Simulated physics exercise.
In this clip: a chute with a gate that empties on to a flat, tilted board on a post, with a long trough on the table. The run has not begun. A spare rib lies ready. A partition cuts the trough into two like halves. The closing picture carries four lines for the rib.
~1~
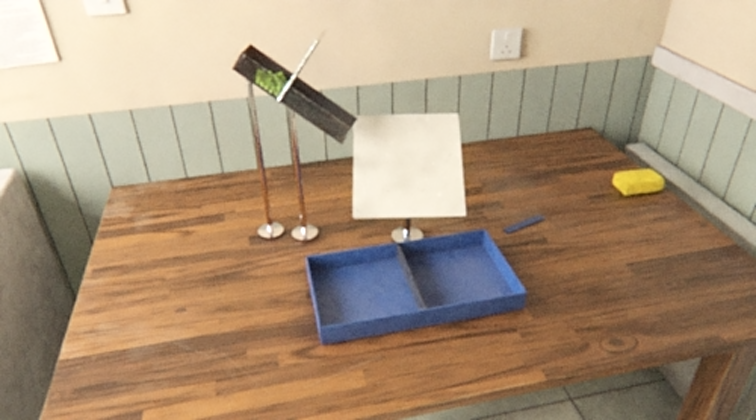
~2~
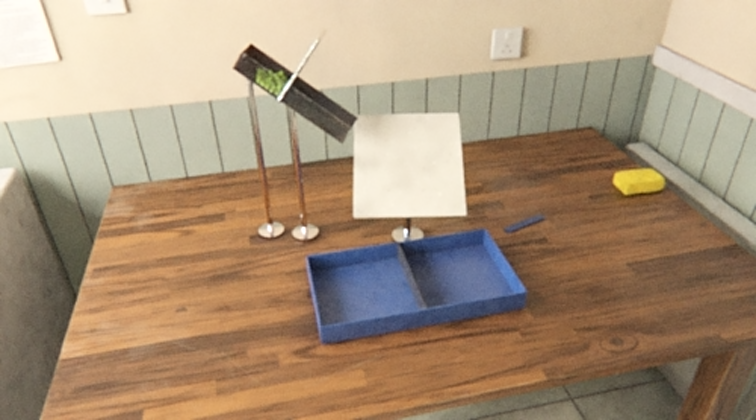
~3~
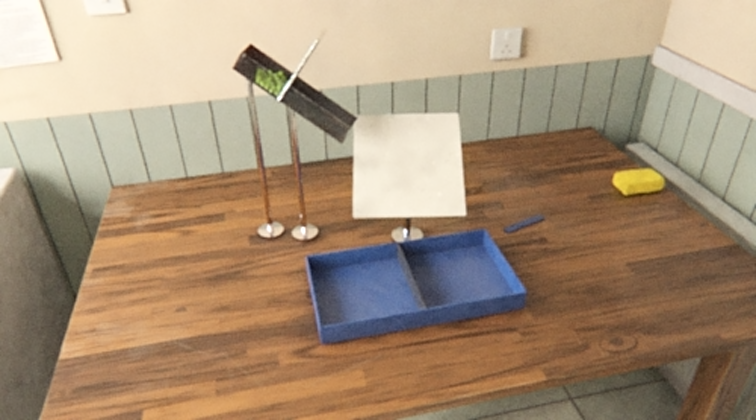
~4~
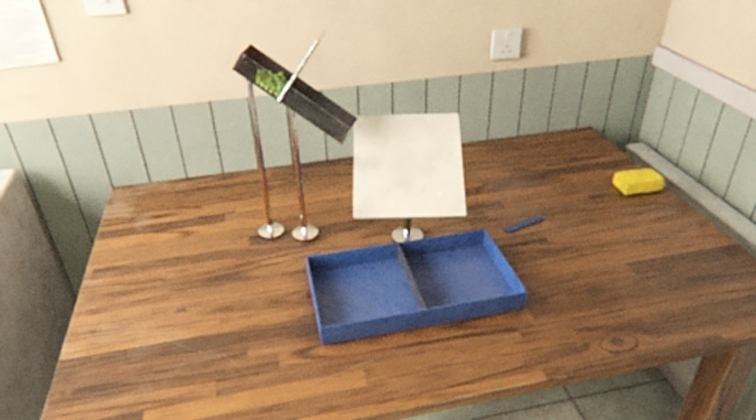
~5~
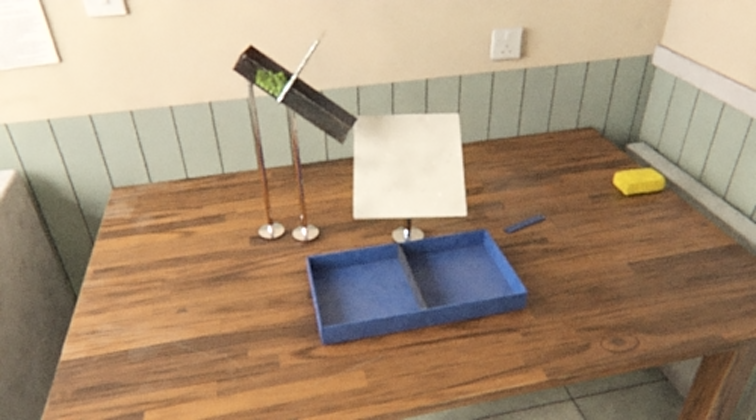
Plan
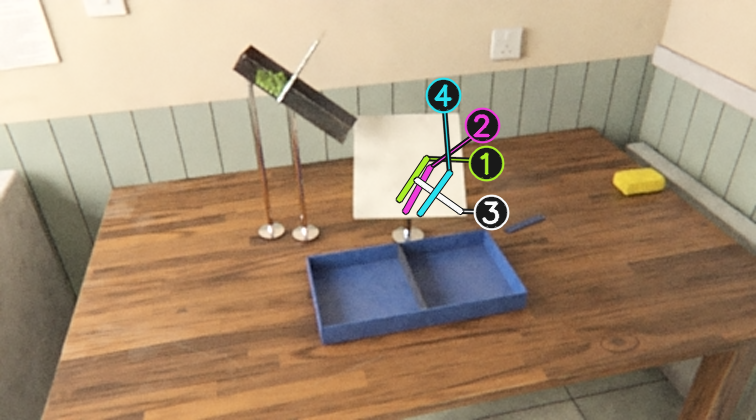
A blue divided tray sat on a wooden table before a pale tilted board and a raised, slanting chute holding green peas behind a gate, and nothing moved the whole time.
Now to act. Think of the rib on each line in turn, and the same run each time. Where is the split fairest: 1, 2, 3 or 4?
The best line is 4.
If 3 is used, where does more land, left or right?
Right.
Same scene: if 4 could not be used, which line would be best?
That is line 3.
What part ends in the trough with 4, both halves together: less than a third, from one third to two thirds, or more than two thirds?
More than two thirds.
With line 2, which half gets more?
More lands on the left.
On the marked copy, line 1 from (426, 158) to (399, 199); line 2 from (429, 168) to (405, 211); line 3 from (417, 180) to (460, 211); line 4 from (449, 172) to (420, 213).
If 1 is chosen, of what is caught, nearly all in the left half, a stray few in the right.
If 2 is chosen, of what is caught, nearly all in the left half, a stray few in the right.
If 3 is chosen, of what is caught, about a quarter in the left half, most in the right.
If 4 is chosen, of what is caught, about two thirds in the left half, about a third in the right.
